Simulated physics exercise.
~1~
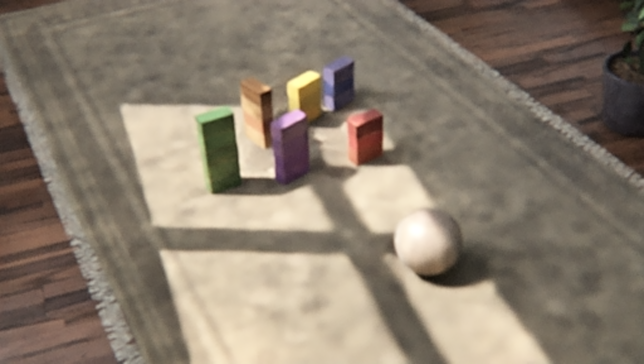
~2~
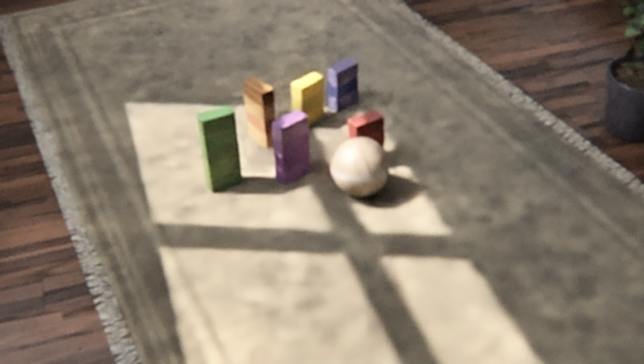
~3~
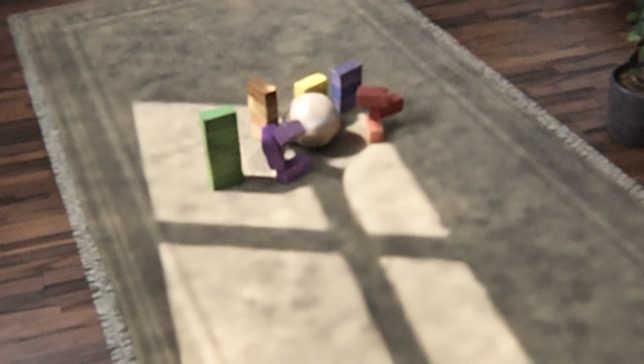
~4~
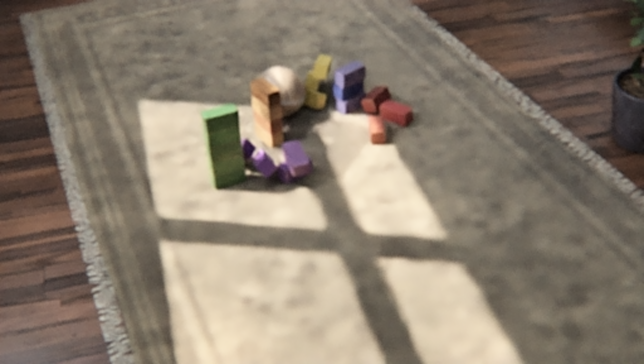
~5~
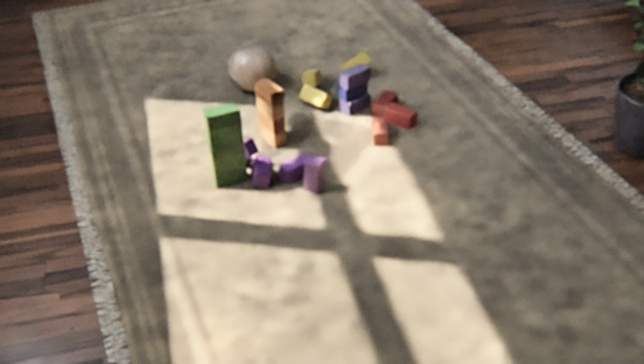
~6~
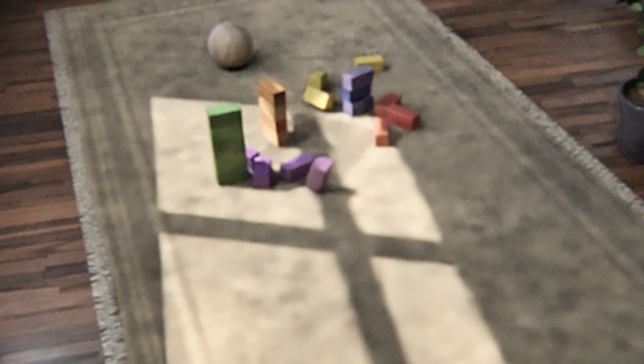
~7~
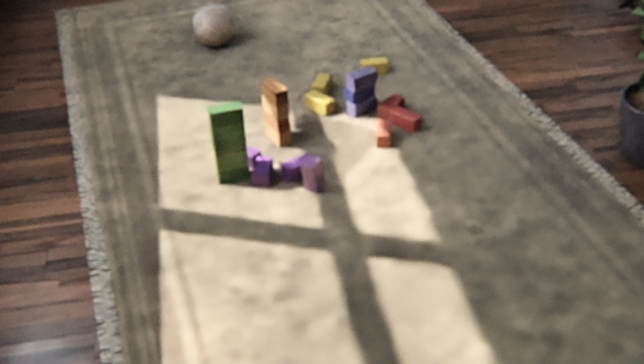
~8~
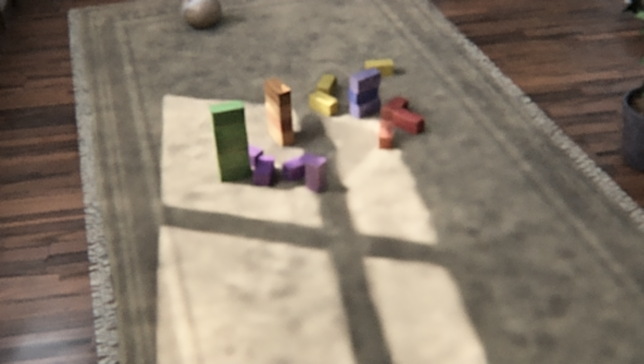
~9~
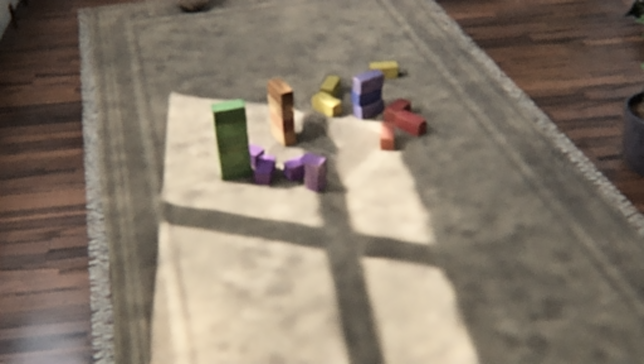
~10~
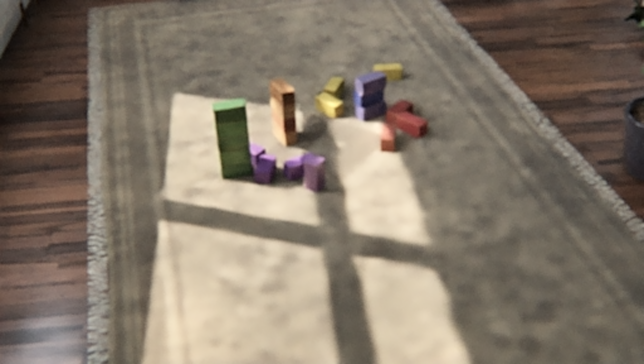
A ball rolls into colored block towers, topples several, and rolls away out of view.
